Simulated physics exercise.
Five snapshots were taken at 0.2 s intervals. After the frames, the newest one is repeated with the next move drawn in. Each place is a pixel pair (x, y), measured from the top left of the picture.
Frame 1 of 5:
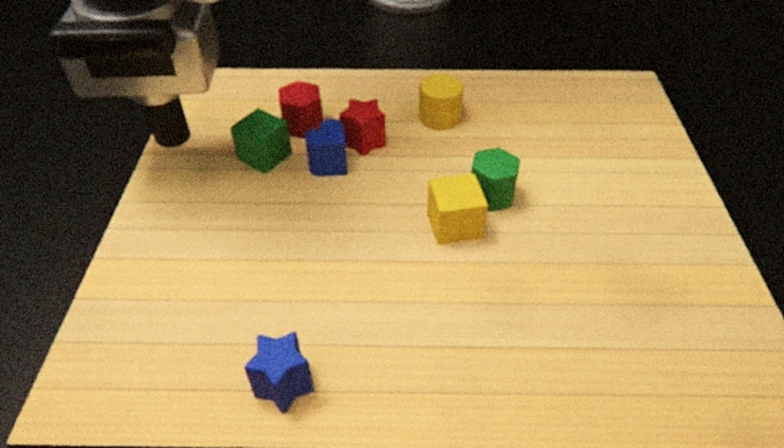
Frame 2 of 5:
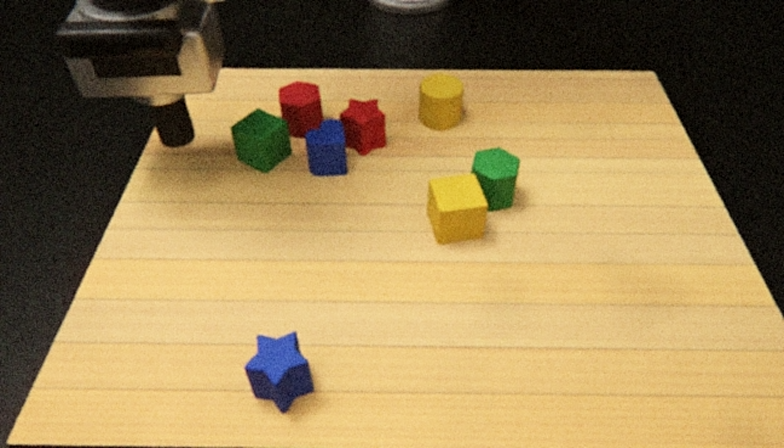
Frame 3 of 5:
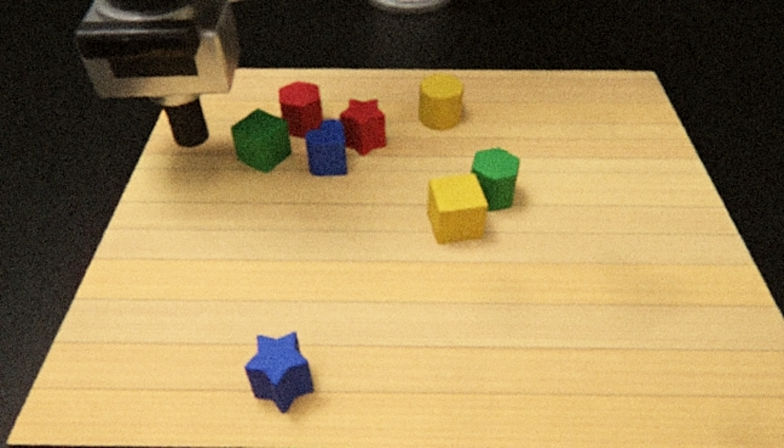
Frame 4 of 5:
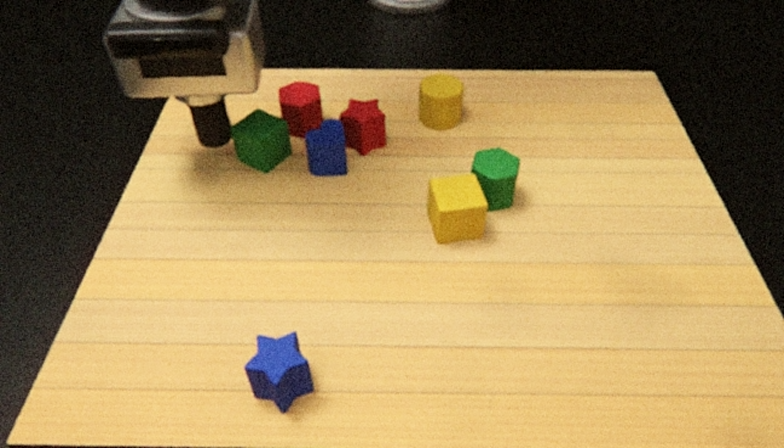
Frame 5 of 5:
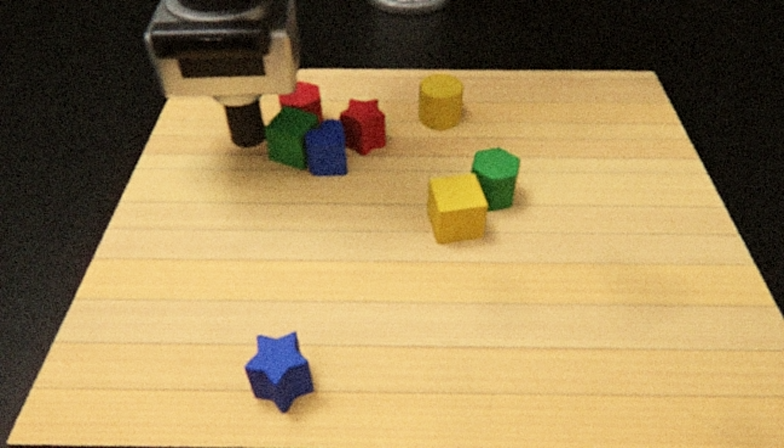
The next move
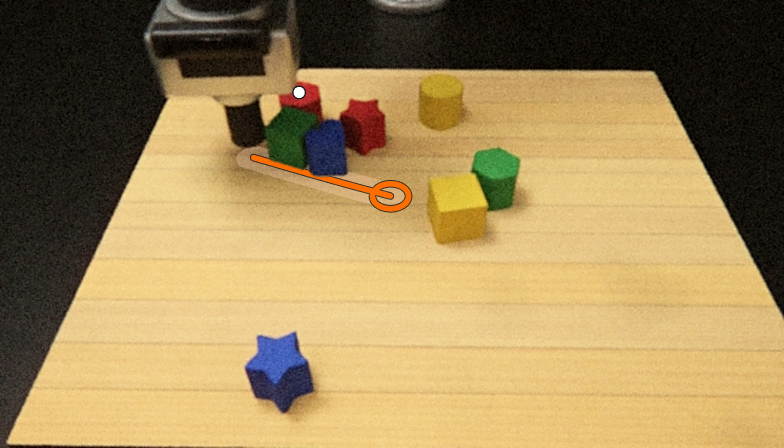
A robotic arm with a dark cylindrical tip hangs over the upper left of a pale wooden board on a black surface, seen from above at an angle. Green, red and blue blocks cluster nearby, with yellow and green ones to the right and a blue star below. The arm slides right and pushes the dark green block against the blue one, while the camera stays still.
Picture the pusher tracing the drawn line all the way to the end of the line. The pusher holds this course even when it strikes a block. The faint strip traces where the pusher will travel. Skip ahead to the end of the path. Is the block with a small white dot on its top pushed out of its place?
No - that is not the case.
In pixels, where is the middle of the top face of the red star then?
I expect it at (383, 105).
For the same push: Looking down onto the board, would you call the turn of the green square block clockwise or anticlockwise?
Direction: Anticlockwise.
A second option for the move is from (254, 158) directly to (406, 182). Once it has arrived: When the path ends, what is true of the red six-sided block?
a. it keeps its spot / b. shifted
My pick is a.
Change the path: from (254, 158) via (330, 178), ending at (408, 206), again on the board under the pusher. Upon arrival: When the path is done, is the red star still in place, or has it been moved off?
When the path is over, the red star has left its spot.
The line goes in a line from (254, 158) to (391, 196); the dot is on the red six-sided block.
What follows on the original path. One third of the way, pusher at (295, 150); green square block at (332, 125), turned 30° anticlockwise; blue heart block at (374, 131), turned 15° anticlockwise; red star at (373, 107), turned 40° anticlockwise.
Two thirds of the way, pusher at (342, 163); green square block at (370, 132), turned 60° anticlockwise; blue heart block at (408, 122), turned 60° anticlockwise; red star at (381, 105), turned 75° anticlockwise.
At the end, pusher at (390, 176); green square block at (393, 136), turned 90° anticlockwise; red six-sided block unmoved; blue heart block at (419, 116), turned 90° anticlockwise; red star at (383, 105), turned 80° anticlockwise.
